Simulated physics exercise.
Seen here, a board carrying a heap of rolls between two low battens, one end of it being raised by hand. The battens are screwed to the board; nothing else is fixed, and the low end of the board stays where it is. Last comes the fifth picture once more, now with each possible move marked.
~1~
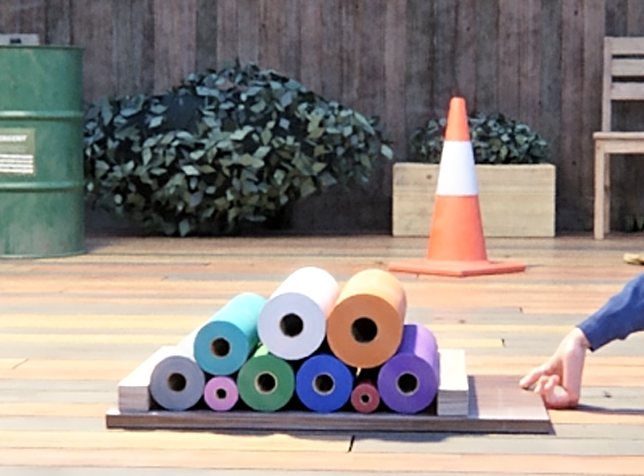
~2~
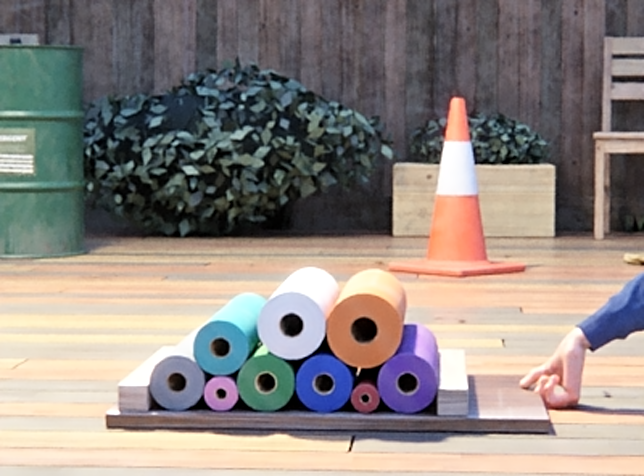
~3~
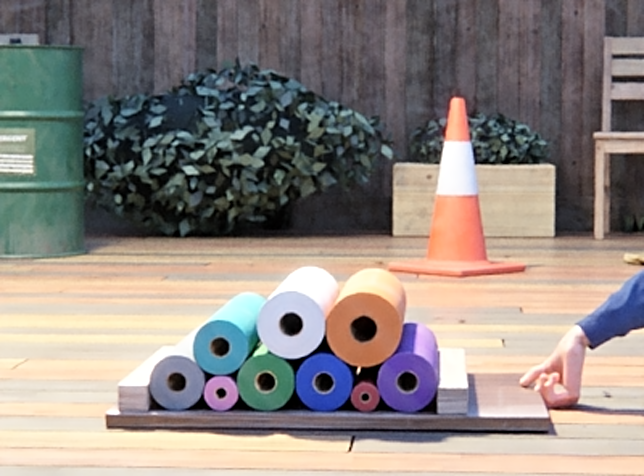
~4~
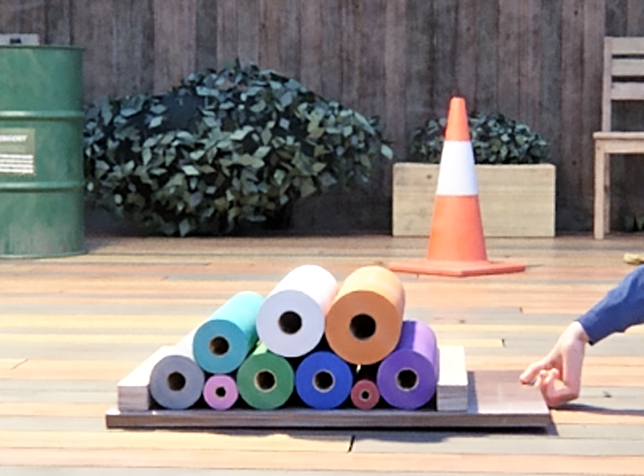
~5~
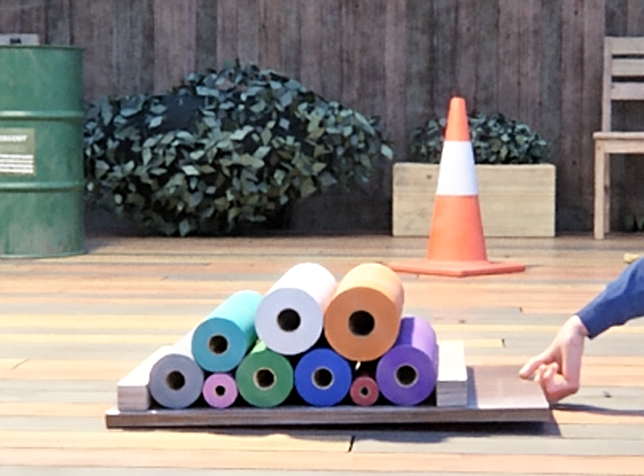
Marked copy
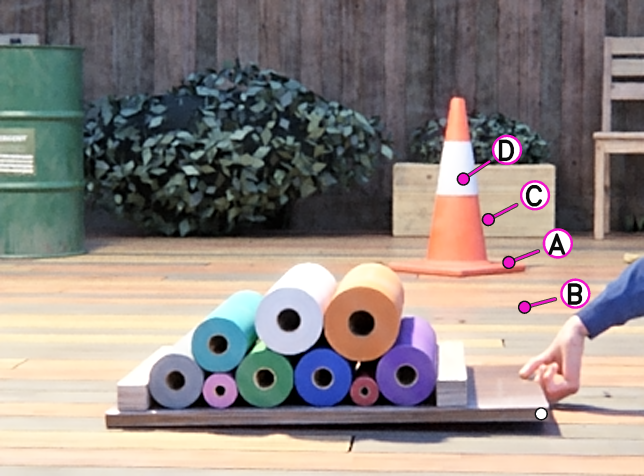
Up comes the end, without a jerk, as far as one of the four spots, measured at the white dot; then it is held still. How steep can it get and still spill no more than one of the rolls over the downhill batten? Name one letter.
The last mark within the limit is D.
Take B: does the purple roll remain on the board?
Yes.
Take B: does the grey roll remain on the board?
The grey roll: Yes.
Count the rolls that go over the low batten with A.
With A, none.
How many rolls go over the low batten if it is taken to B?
It comes to none.
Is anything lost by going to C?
No, at C.
On the marked copy, A at (509, 262); B at (524, 307); C at (488, 219); D at (464, 179); the white dot at (541, 414).
Following D. Soon after the start, board at 19°.
Later, board at 34°.
In the end, board at 34°, none over the low batten.
As for the rest, A none over the low batten; B none over the low batten; C none over the low batten.
